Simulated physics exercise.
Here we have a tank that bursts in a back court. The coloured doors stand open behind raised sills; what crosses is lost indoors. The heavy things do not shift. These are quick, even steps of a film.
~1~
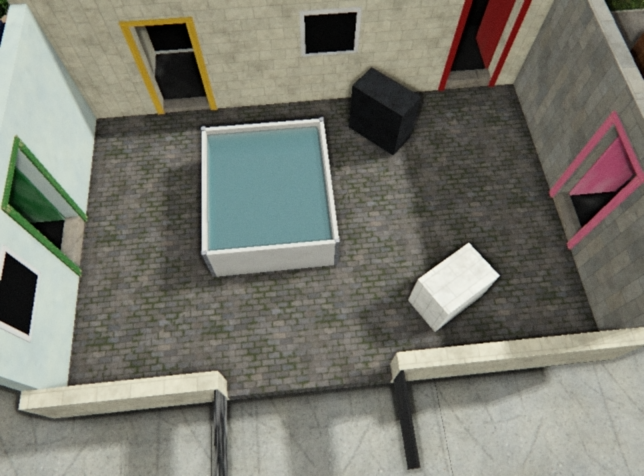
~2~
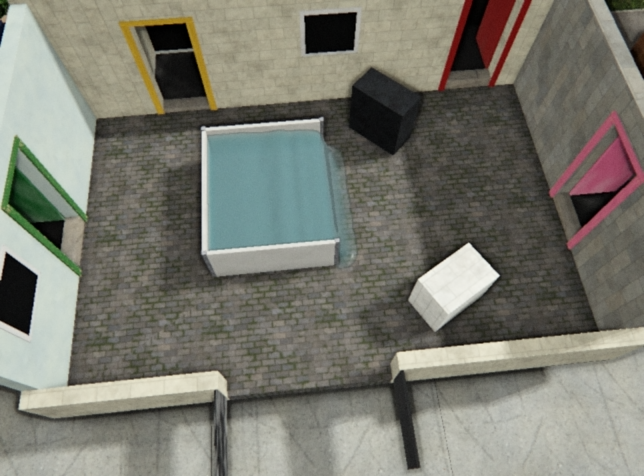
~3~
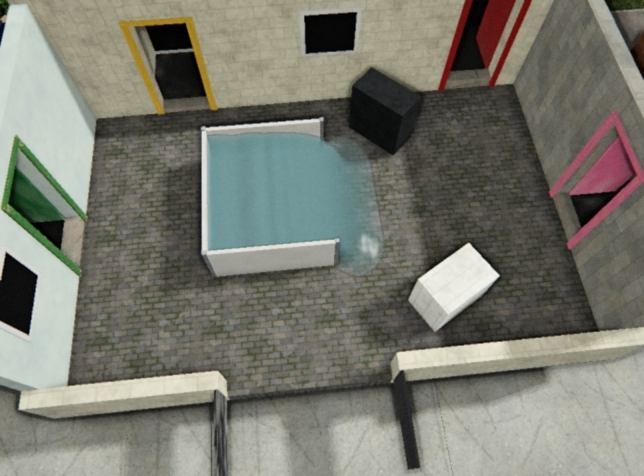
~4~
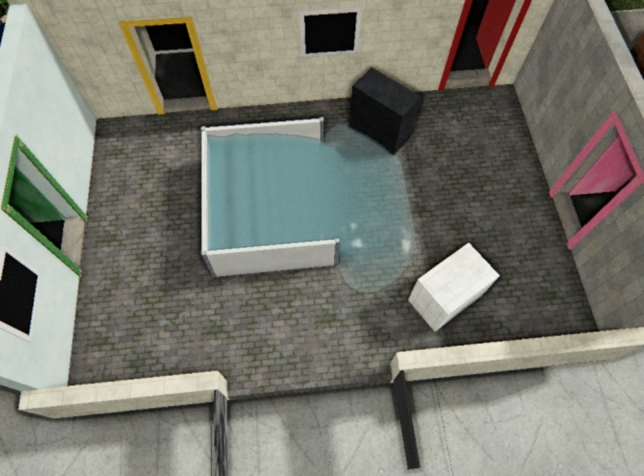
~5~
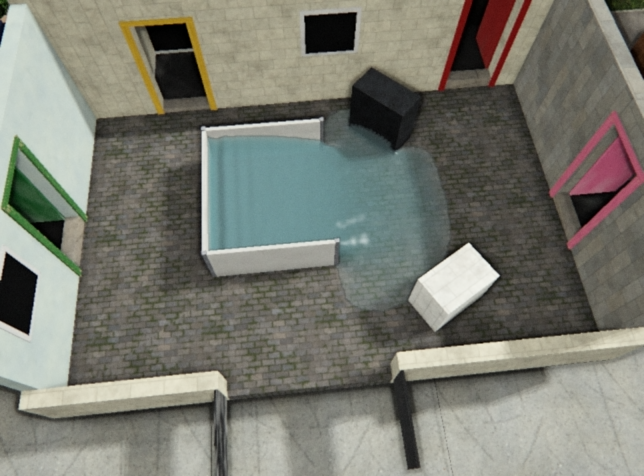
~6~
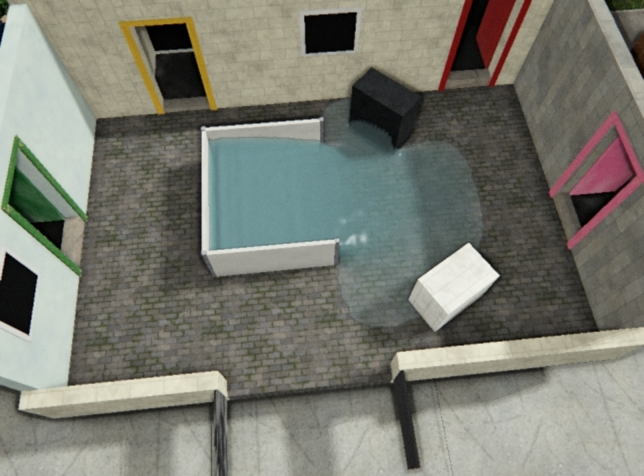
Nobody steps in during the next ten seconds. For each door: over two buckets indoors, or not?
The red door admits no more than that; the pink door lets in a lot; the yellow door admits no more than that; the green door admits no more than that.
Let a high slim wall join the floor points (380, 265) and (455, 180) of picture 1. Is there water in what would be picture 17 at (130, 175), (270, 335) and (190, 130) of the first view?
As listed: Clear, dry, clear.
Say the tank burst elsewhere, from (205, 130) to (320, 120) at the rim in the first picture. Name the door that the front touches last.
The pink door.
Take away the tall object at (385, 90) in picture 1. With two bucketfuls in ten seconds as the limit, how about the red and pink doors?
My reading: Red door goes over; pink door passes that mark.
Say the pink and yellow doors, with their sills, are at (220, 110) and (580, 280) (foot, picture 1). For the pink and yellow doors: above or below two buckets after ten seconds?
My reading: The pink one keeps below it; the yellow one lets more in.
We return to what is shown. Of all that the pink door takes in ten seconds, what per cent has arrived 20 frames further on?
I make it 90 per cent.
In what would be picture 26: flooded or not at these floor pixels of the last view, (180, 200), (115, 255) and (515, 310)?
One after the other: Free of water, free of water, under water.
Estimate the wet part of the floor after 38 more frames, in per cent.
I make it 85 per cent.
A moment on, water covers 35 % of the floor; the red door not reached, the pink door over two buckets in, the yellow door not reached, the green door not reached.
Next, water covers 45 % of the floor; the red door wet at the sill, nothing in, the pink door far over two buckets in, the yellow door not reached, the green door not reached.
Then, water covers 65 % of the floor; the red door wet at the sill, nothing in, the pink door far over two buckets in, the yellow door wet at the sill, nothing in, the green door not reached.
Later, water covers 85 % of the floor; the red door under two buckets in, the pink door far over two buckets in, the yellow door wet at the sill, nothing in, the green door wet at the sill, nothing in.
In the end, water covers 95 % of the floor; the red door under two buckets in, the pink door far over two buckets in, the yellow door wet at the sill, nothing in, the green door wet at the sill, nothing in.
